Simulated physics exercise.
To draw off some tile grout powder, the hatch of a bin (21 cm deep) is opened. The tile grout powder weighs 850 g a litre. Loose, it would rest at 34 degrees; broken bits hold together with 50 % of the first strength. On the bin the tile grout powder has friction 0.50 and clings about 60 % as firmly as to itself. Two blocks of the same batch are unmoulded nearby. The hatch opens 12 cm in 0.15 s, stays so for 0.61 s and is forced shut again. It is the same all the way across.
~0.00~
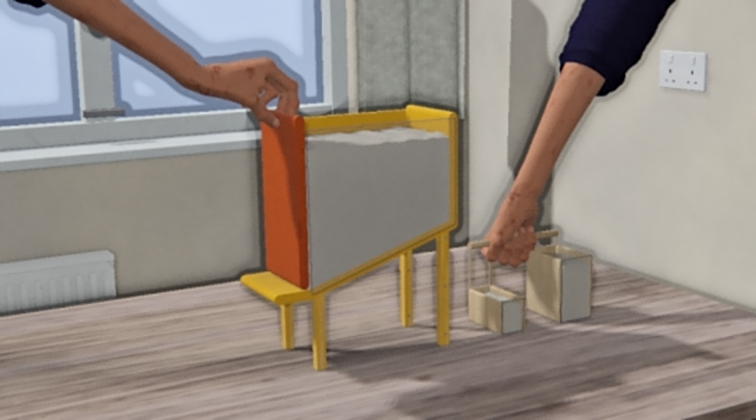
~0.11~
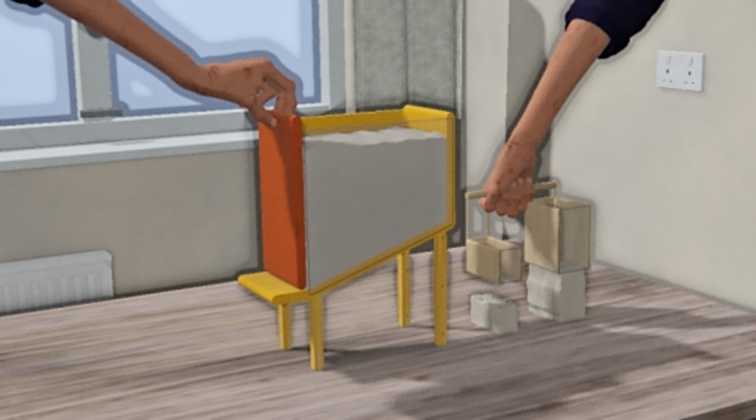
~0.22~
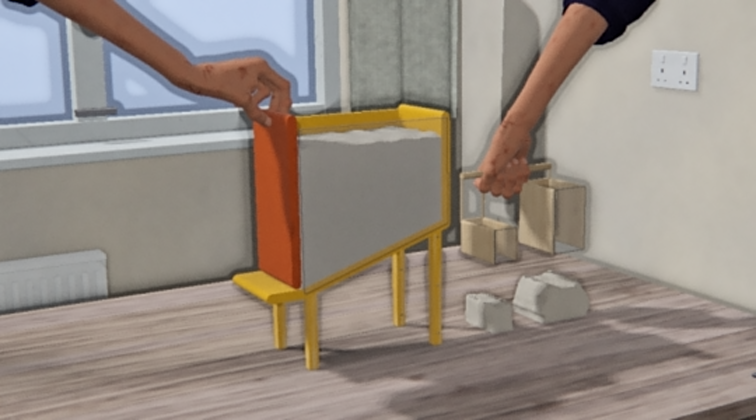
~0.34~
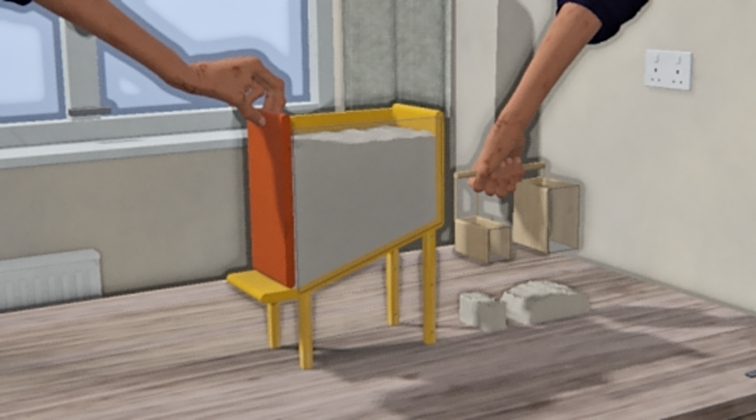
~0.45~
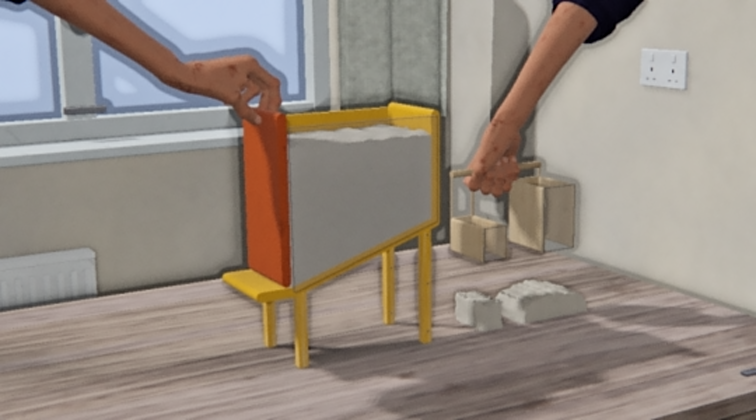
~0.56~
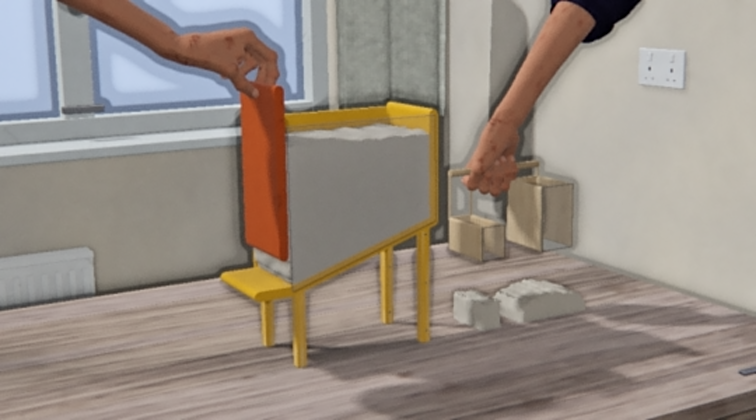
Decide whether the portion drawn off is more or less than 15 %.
It comes out more than 15 %.
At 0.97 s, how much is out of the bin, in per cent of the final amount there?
Some 40 per cent.
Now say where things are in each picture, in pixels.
Top of the hatch at (300, 121), not yet moved; top of the tile grout powder at (349, 145); blocks stand 4.6 cm, 9.6 cm (left to right), in the first picture.
Top of the hatch at (298, 121), not yet moved; top of the tile grout powder at (346, 145); blocks stand 4.6 cm, 9.0 cm (left to right), in the second picture.
Top of the hatch at (293, 121), not yet moved; top of the tile grout powder at (341, 145); blocks stand 4.6 cm, 6.2 cm (left to right), in the third picture.
Top of the hatch at (287, 120), not yet moved; top of the tile grout powder at (335, 144); blocks stand 4.6 cm, 4.5 cm (left to right), in the fourth picture.
Top of the hatch at (283, 119), not yet moved; top of the tile grout powder at (331, 143); blocks stand 4.5 cm, 4.5 cm (left to right), in the fifth picture.
Top of the hatch at (280, 91), moved 3.9 cm; top of the tile grout powder at (411, 135); blocks stand 4.5 cm, 4.5 cm (left to right), in the sixth picture.
After 0.75 s, the hatch is 12 cm open and 1 % is out.
After 0.97 s, the hatch is 12 cm open and 11 % is out.
After 1.20 s, the hatch is 12 cm open and 19 % is out.
After 1.42 s, the hatch is 2.9 cm open and 26 % is out.
After 1.78 s, at the end, the hatch is shut and 27 % is out.
